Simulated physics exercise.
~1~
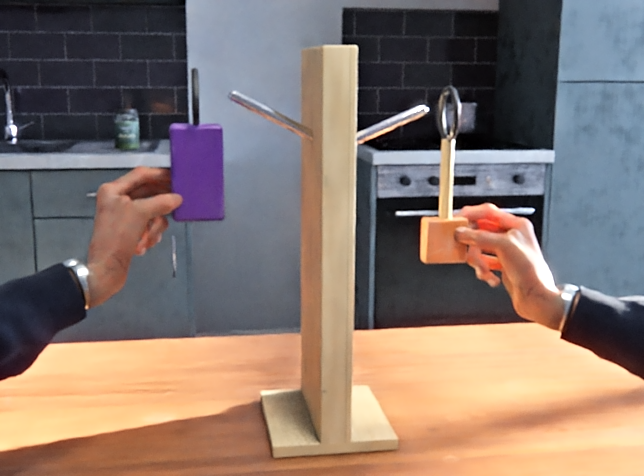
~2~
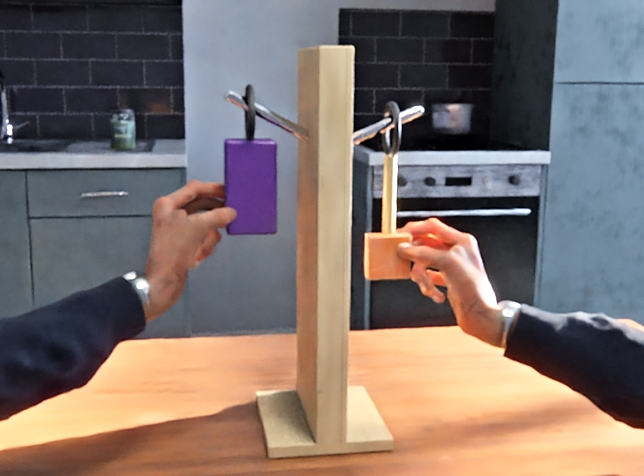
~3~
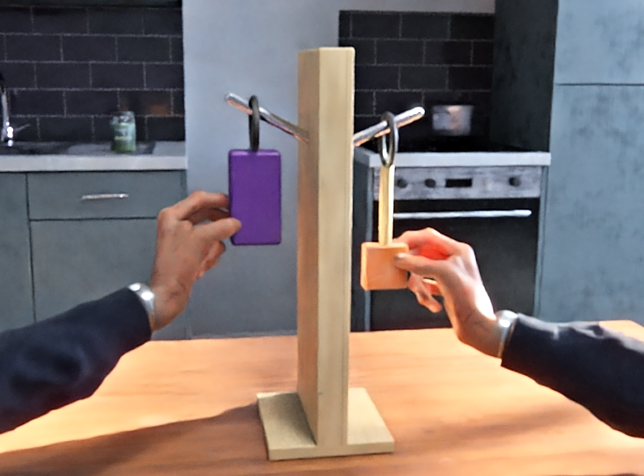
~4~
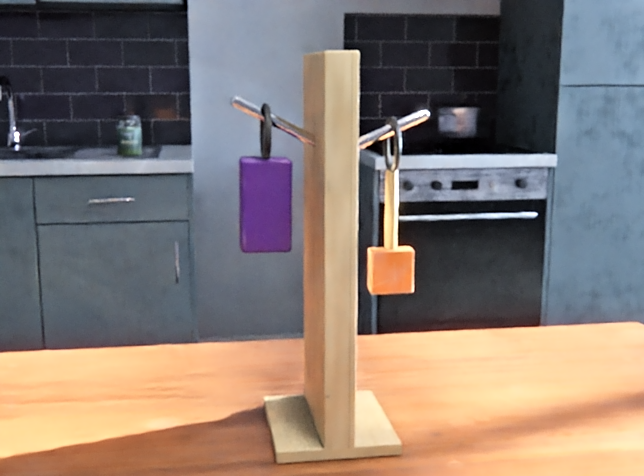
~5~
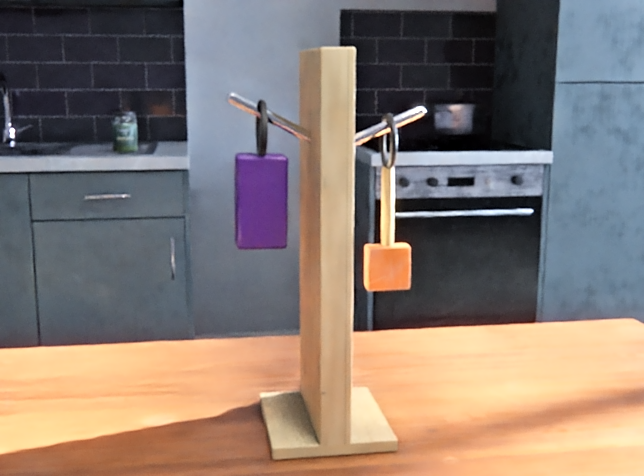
The video shows two hands bringing a purple pouch and an orange brush by their rings to a wooden peg stand on a table, hooking one on each side. The hands let go and withdraw, and both items stay hanging from their pegs.
